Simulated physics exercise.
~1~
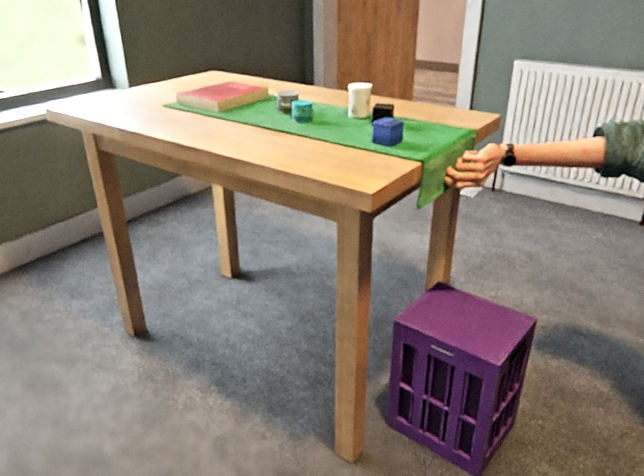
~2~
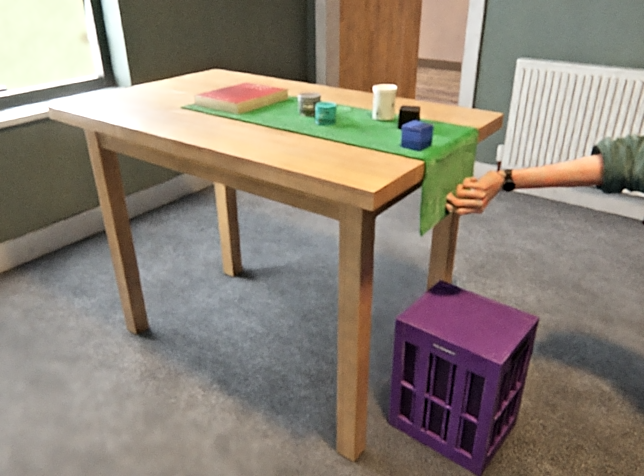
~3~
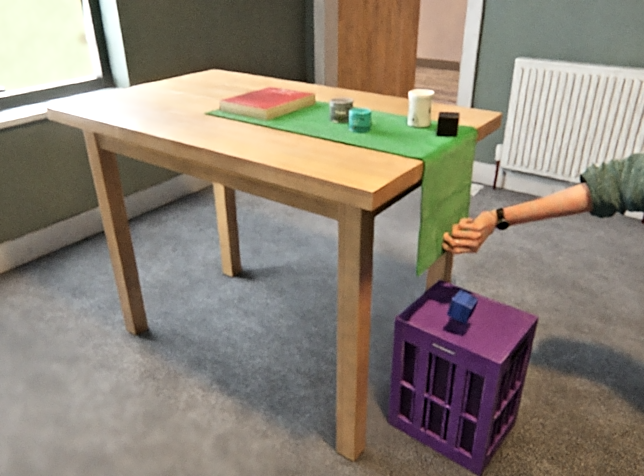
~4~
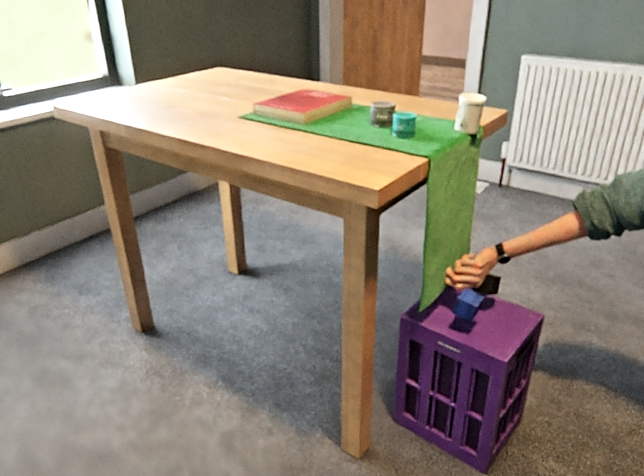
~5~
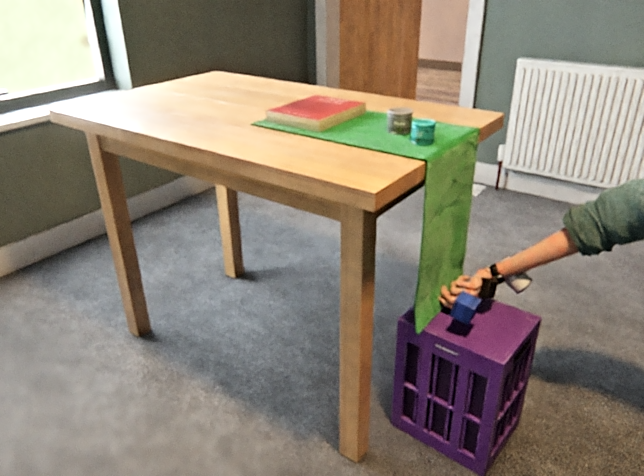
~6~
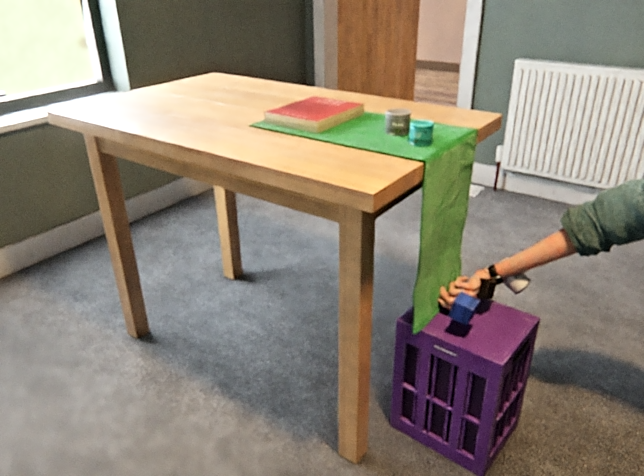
A hand drew the green scarf down over the table's end, carrying the blue cube, then the black cube, then the white can off the edge, until the hem reached the purple crate, with the red book and two small pots still on top.
